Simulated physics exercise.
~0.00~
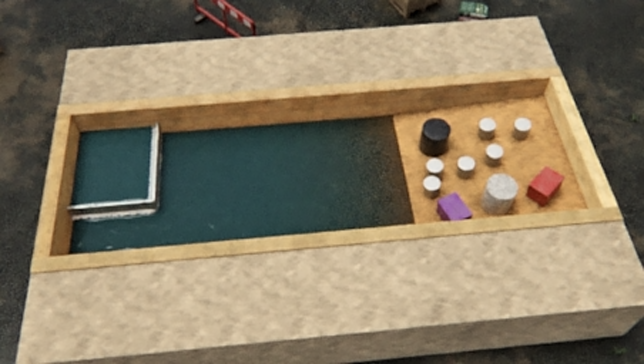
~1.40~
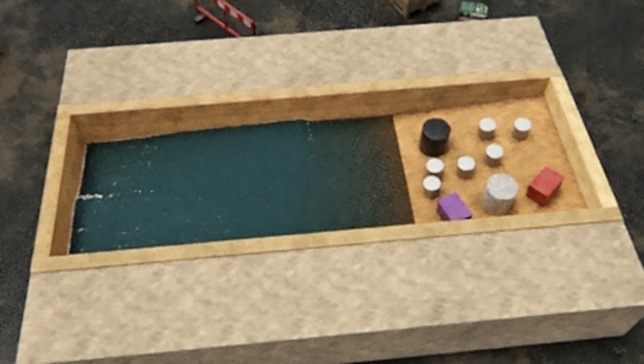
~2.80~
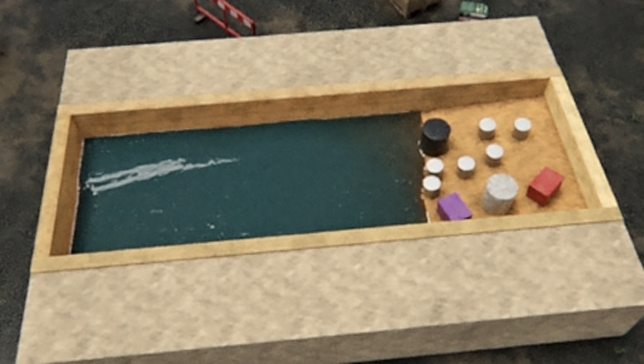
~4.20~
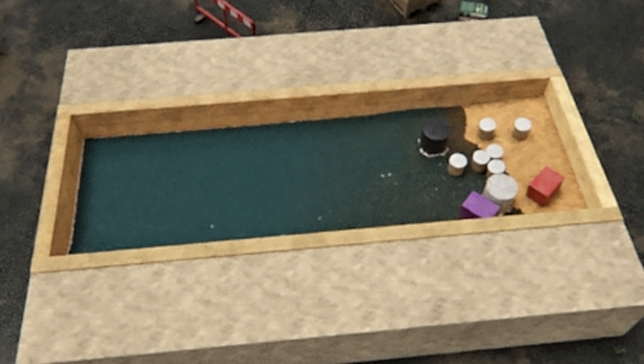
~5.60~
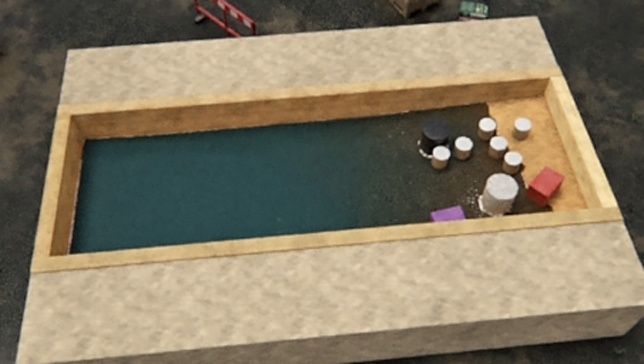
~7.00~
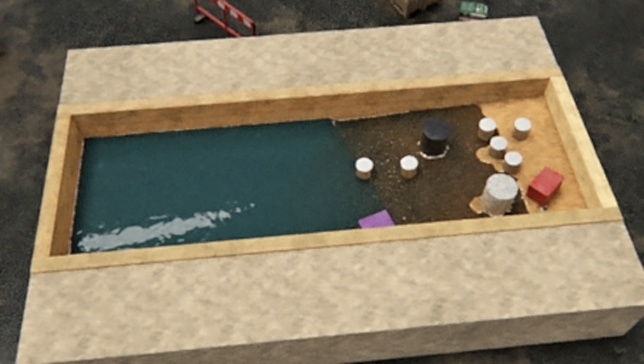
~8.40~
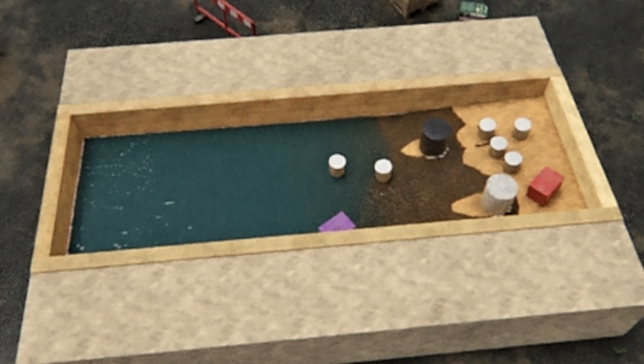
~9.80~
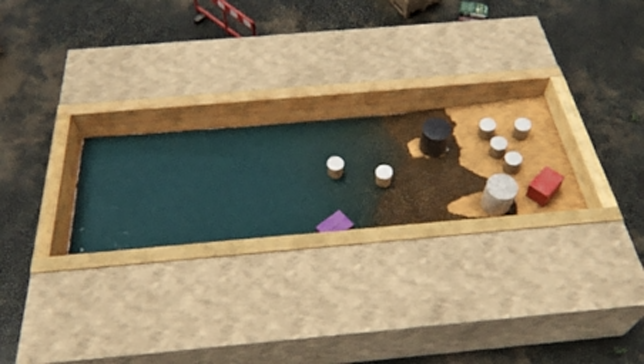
Dark water penned at the left end of a walled strip surges right onto the sand, pushing several white pails and a purple chest rightward, then draws back, leaving the purple chest and two white pails out in the water while the red chest stays on the sand.
